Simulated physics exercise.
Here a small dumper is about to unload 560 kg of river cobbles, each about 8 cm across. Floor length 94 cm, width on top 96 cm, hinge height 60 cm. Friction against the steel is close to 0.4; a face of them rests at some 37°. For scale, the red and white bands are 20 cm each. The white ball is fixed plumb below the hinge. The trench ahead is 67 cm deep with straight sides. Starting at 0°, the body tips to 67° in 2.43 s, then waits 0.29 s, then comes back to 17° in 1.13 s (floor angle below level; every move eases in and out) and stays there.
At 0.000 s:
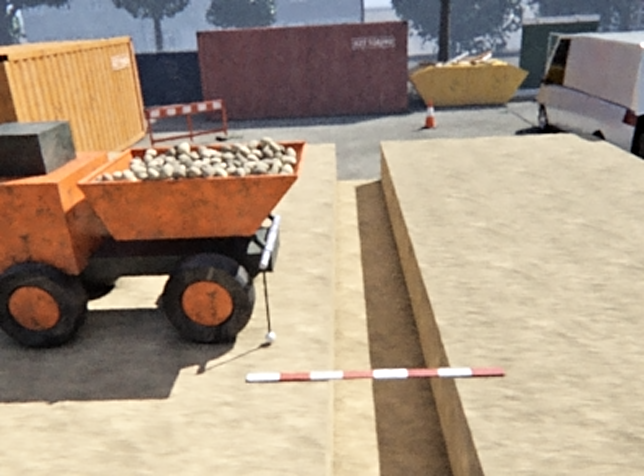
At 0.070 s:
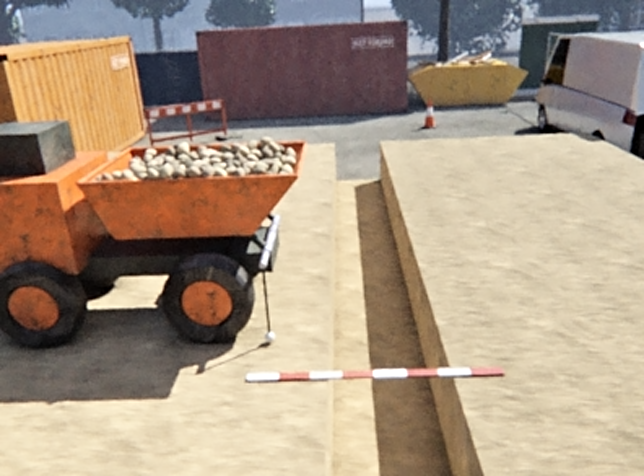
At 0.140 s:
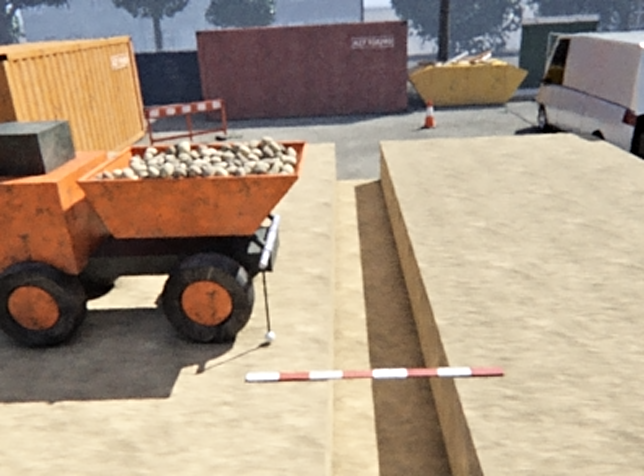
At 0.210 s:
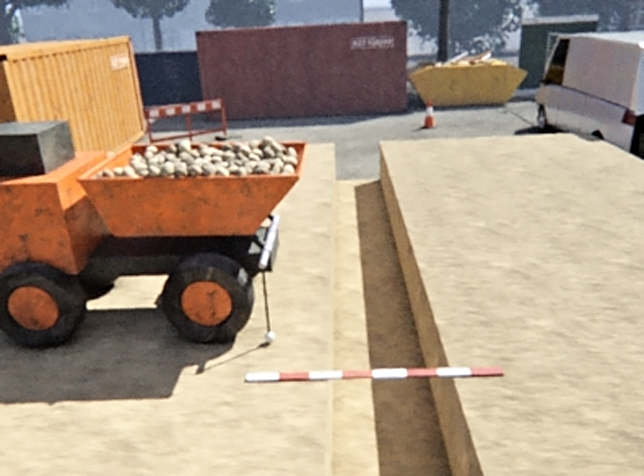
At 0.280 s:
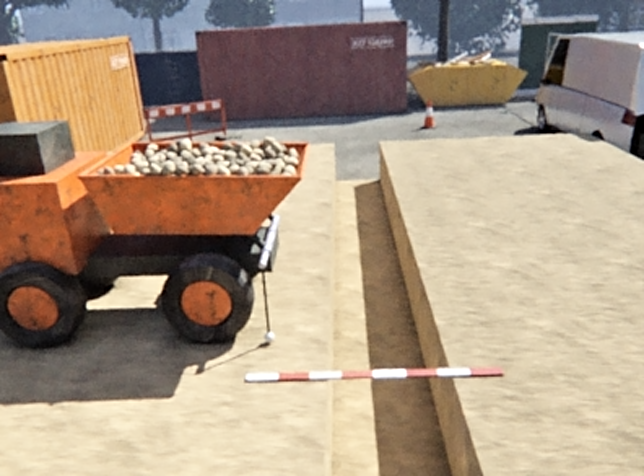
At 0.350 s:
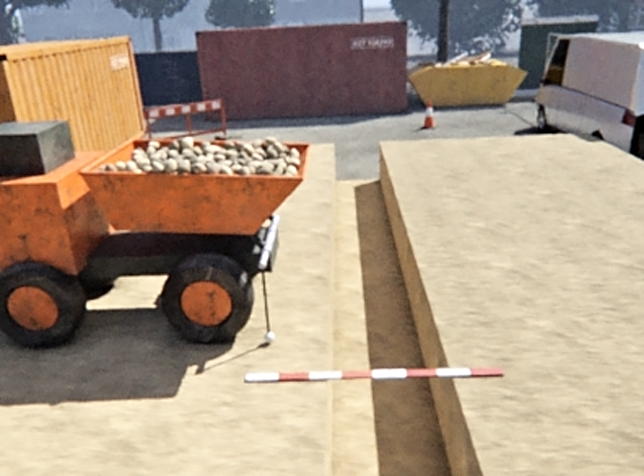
Orange dumper loaded with rounded stones standing beside a narrow trench, its body barely tilting as everything else stays still.
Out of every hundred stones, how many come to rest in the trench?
Roughly 75 per cent ends in the trench.
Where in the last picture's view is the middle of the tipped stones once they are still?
Around (400, 363).
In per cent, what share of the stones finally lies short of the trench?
Near 0 in a hundred.
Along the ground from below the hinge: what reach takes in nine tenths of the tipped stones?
About 140 cm.
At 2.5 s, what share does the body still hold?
It holds some 50 per cent.
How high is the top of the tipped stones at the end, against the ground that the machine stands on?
Some 12 cm above that level.
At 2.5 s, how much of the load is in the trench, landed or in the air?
About 45 per cent by then.
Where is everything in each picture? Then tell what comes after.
In the first picture, the body is at 0°, its lip at (298, 177); the top of the load is at (237, 149).
The second picture shows lip at (298, 176), floor tilted 0°, highest stones at (237, 149); the stones move at 0.1 m/s on average.
The third picture shows lip at (299, 177), floor tilted 1°, highest stones at (237, 148); the stones move at 0.1 m/s on average.
The fourth picture shows lip at (300, 177), floor tilted 1°, highest stones at (226, 148); the stones move at 0.2 m/s on average.
The fifth picture shows lip at (301, 178), floor tilted 2°, highest stones at (227, 147); the stones move at 0.2 m/s on average.
In the sixth picture, the body is at 4°, its lip at (303, 179); the top of the load is at (205, 147); the stones move at 0.2 m/s on average.
After 1.8 s the floor is at 56°; 98 % in the body, 2 % in the trench; the foremost stones are at (385, 259).
After 2.5 s the floor is at 67°; 48 % in the body, 46 % in the trench, 5 % past the trench; the foremost stones are at (478, 292).
After 4.3 s the floor is at 17°; 13 % in the body, 74 % in the trench, 12 % past the trench; the foremost stones are at (556, 285).
After 6.9 s the floor is at 17°; 13 % in the body, 74 % in the trench, 12 % past the trench; the foremost stones are at (556, 285).
